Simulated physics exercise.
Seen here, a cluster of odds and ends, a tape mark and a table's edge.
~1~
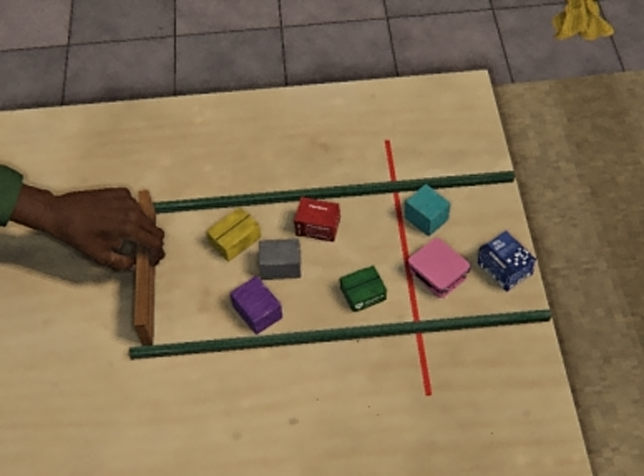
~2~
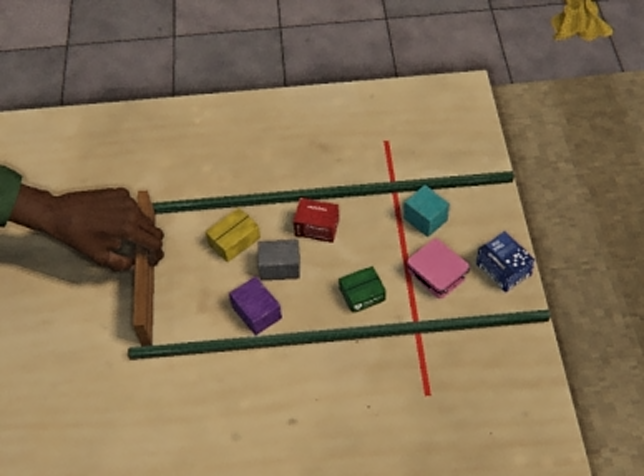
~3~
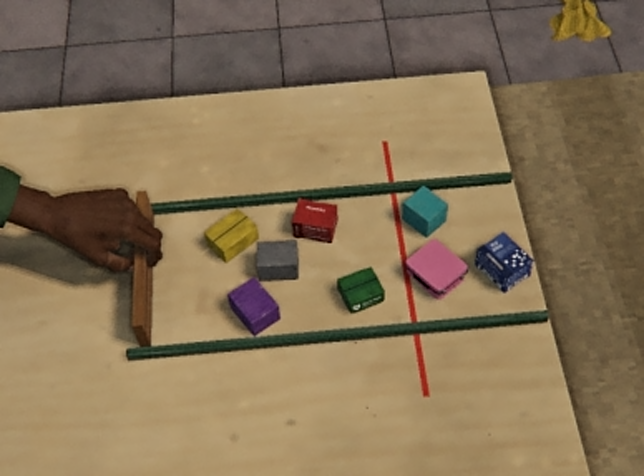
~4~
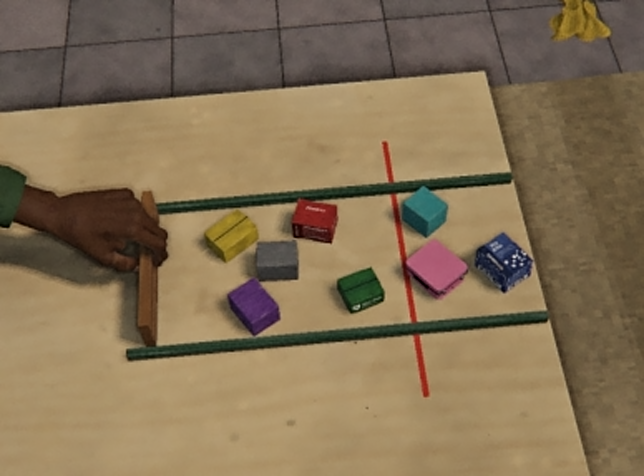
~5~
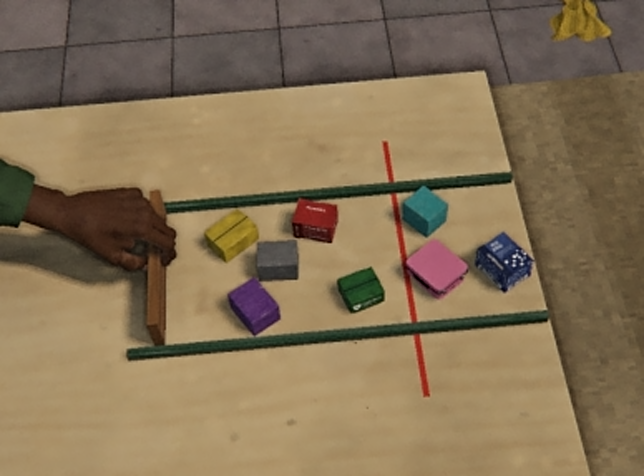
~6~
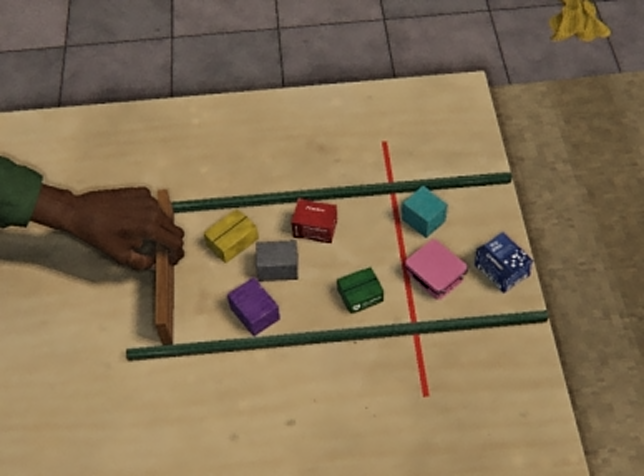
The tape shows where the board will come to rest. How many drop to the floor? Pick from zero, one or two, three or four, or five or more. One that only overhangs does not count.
In the end the number that fall off is zero.
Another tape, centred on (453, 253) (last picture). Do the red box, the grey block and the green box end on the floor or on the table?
The red box stays on; the grey block does not fall; the green box does not fall.
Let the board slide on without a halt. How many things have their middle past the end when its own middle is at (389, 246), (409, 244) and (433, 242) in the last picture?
The counts: 0, 1 and 2.
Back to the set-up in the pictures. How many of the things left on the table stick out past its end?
It comes to 1.
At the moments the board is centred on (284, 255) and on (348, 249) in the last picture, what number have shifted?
First 4, then 7.
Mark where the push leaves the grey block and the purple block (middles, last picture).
Near (423, 247) and (428, 297).
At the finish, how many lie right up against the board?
It touches 3.
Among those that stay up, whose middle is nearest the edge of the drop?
That is the blue box.
Soon after, none off yet; blue box at rest near (504, 263); pink case at rest near (435, 271); turquoise block at rest near (424, 212).
Then, none off yet; blue box at rest near (506, 262); pink case moved a little near (459, 263); turquoise block moved about its own width near (461, 206).
At rest, the number that fall off is zero.
